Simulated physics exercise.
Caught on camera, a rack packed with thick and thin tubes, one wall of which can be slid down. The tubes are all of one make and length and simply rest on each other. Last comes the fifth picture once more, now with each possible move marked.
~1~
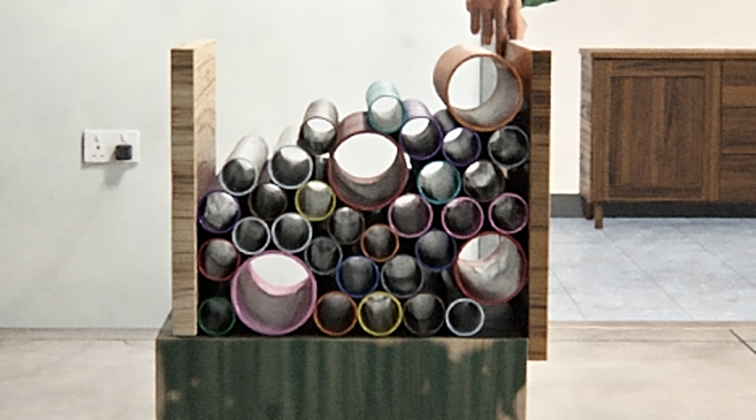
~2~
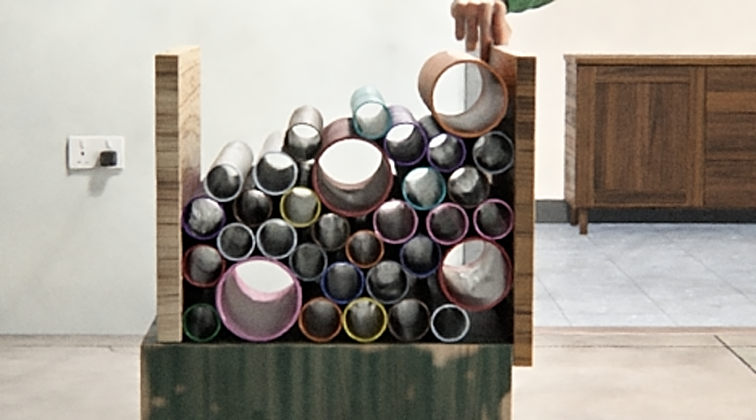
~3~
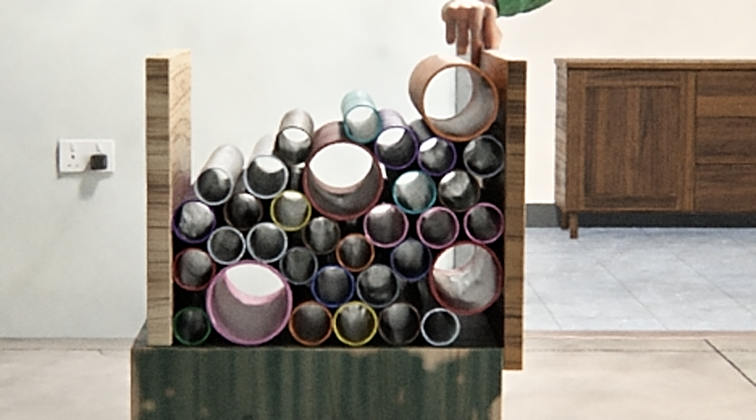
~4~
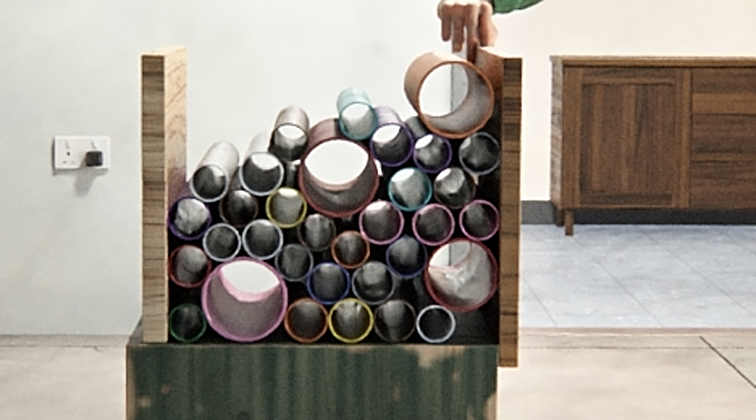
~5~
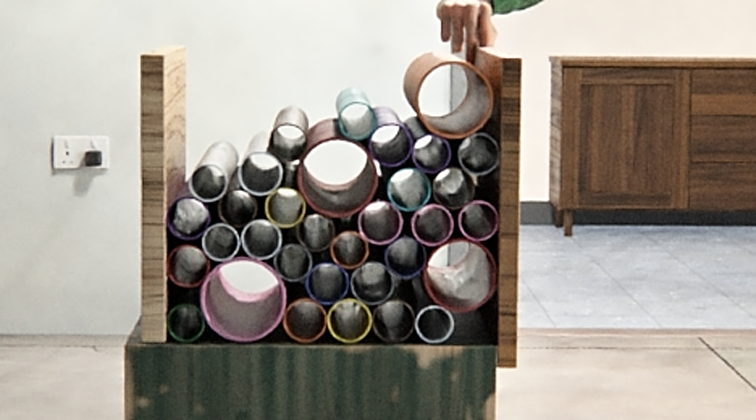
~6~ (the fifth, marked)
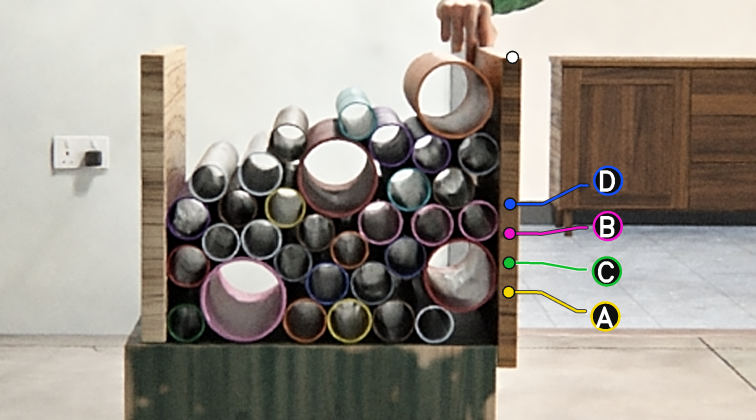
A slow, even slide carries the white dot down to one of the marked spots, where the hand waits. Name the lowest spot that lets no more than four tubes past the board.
The lowest mark that will do is B.
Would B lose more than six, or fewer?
It loses fewer than six.
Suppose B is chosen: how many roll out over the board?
The count is two.
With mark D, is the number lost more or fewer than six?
At D, fewer than six.
On the copy, A at (509, 292); B at (510, 233); C at (509, 263); D at (510, 204); the white dot at (512, 58).
On B. First, top of the board (501, 134).
Then, top of the board (499, 224).
Finally, top of the board (499, 233), two out over the board.
By contrast, A five out over the board; C five out over the board; D none out over the board.
